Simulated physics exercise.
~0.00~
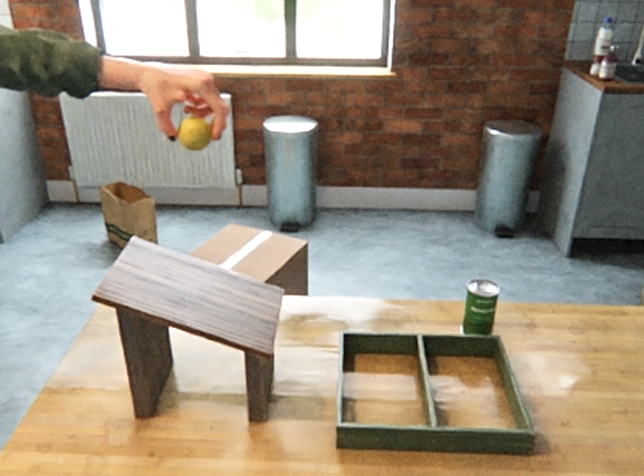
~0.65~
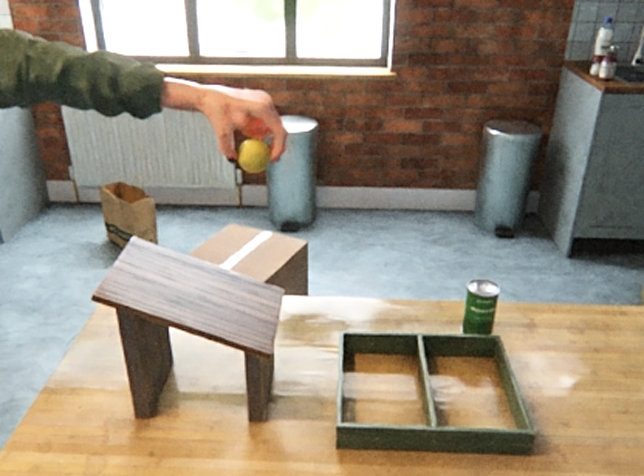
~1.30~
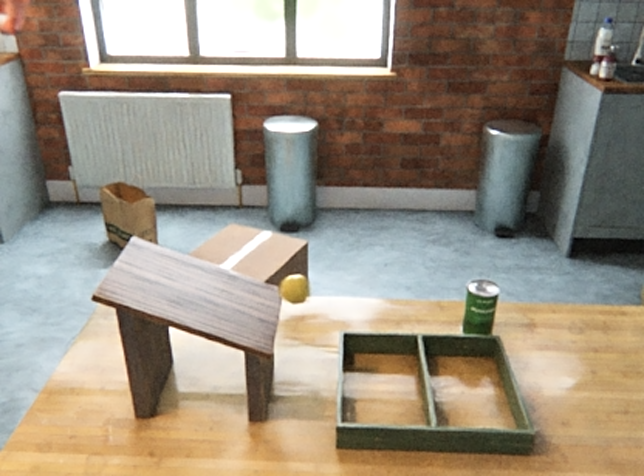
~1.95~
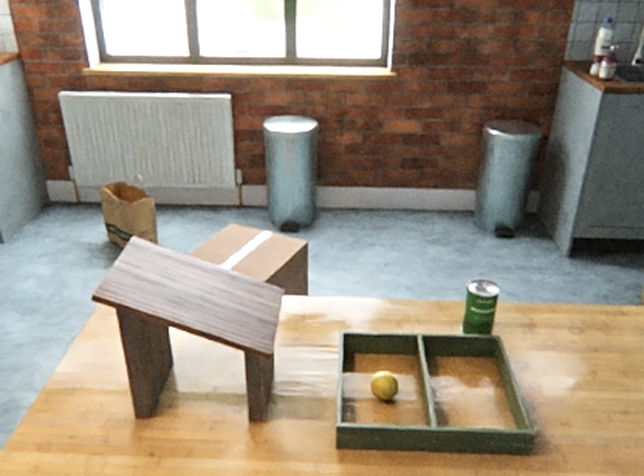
In a kitchen with brick walls, a hand carried a yellow lemon rightward above a slanted board and let it go, and the lemon dropped and ended up in the tray's nearer bay, beside the board, while the green tin stayed put.
